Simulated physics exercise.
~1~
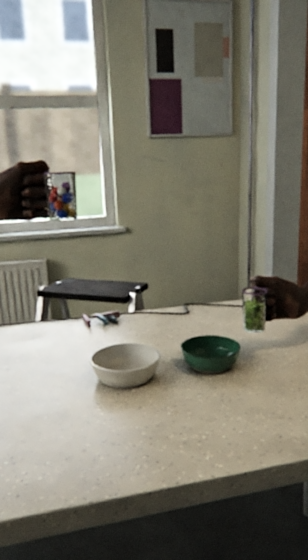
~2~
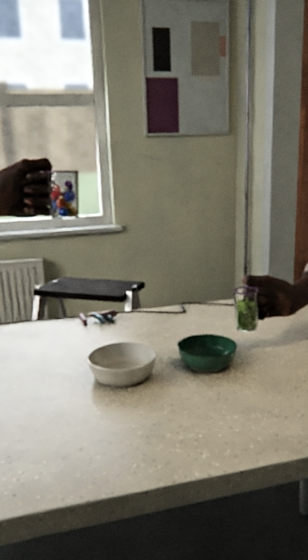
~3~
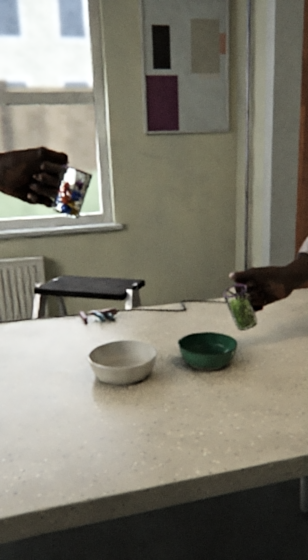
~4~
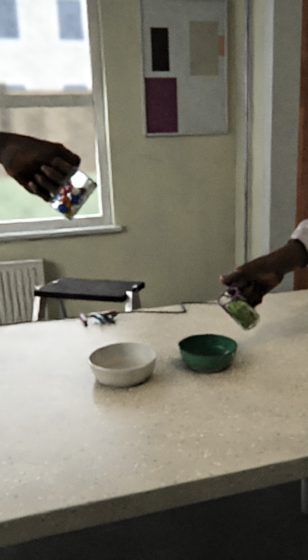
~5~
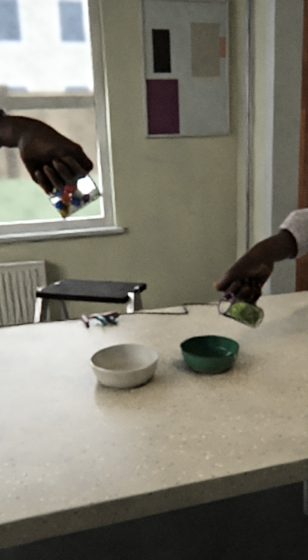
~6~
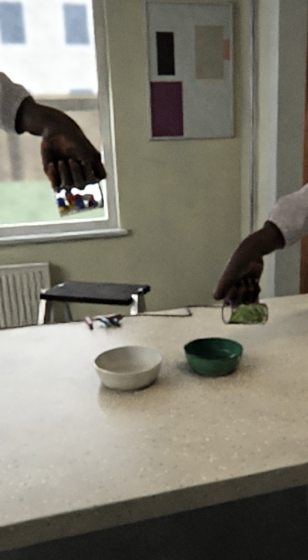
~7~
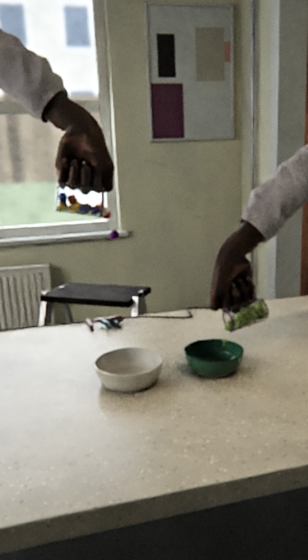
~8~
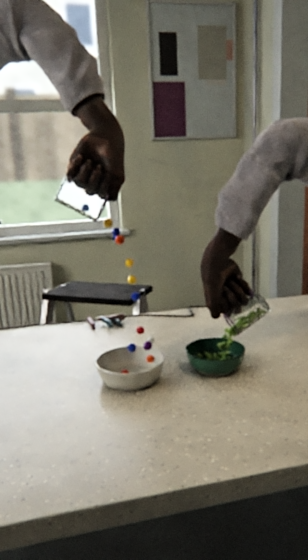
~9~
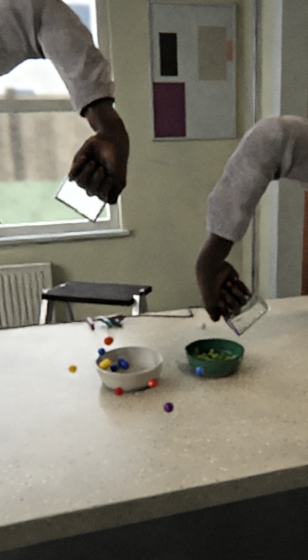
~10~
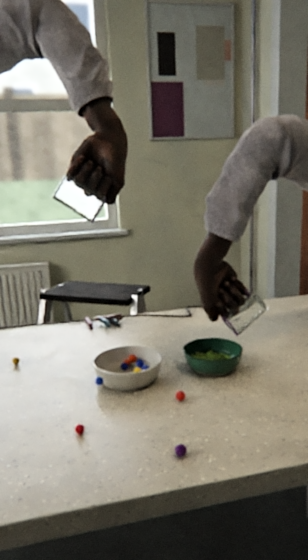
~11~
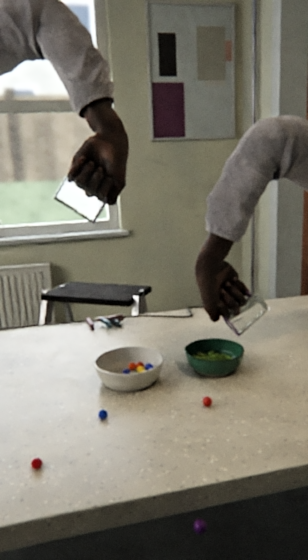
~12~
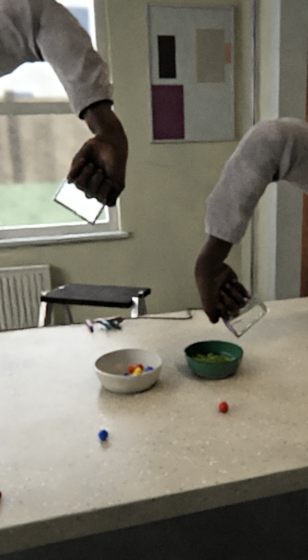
Two hands tip cups over bowls, scattering colourful balls at left but no green pieces.
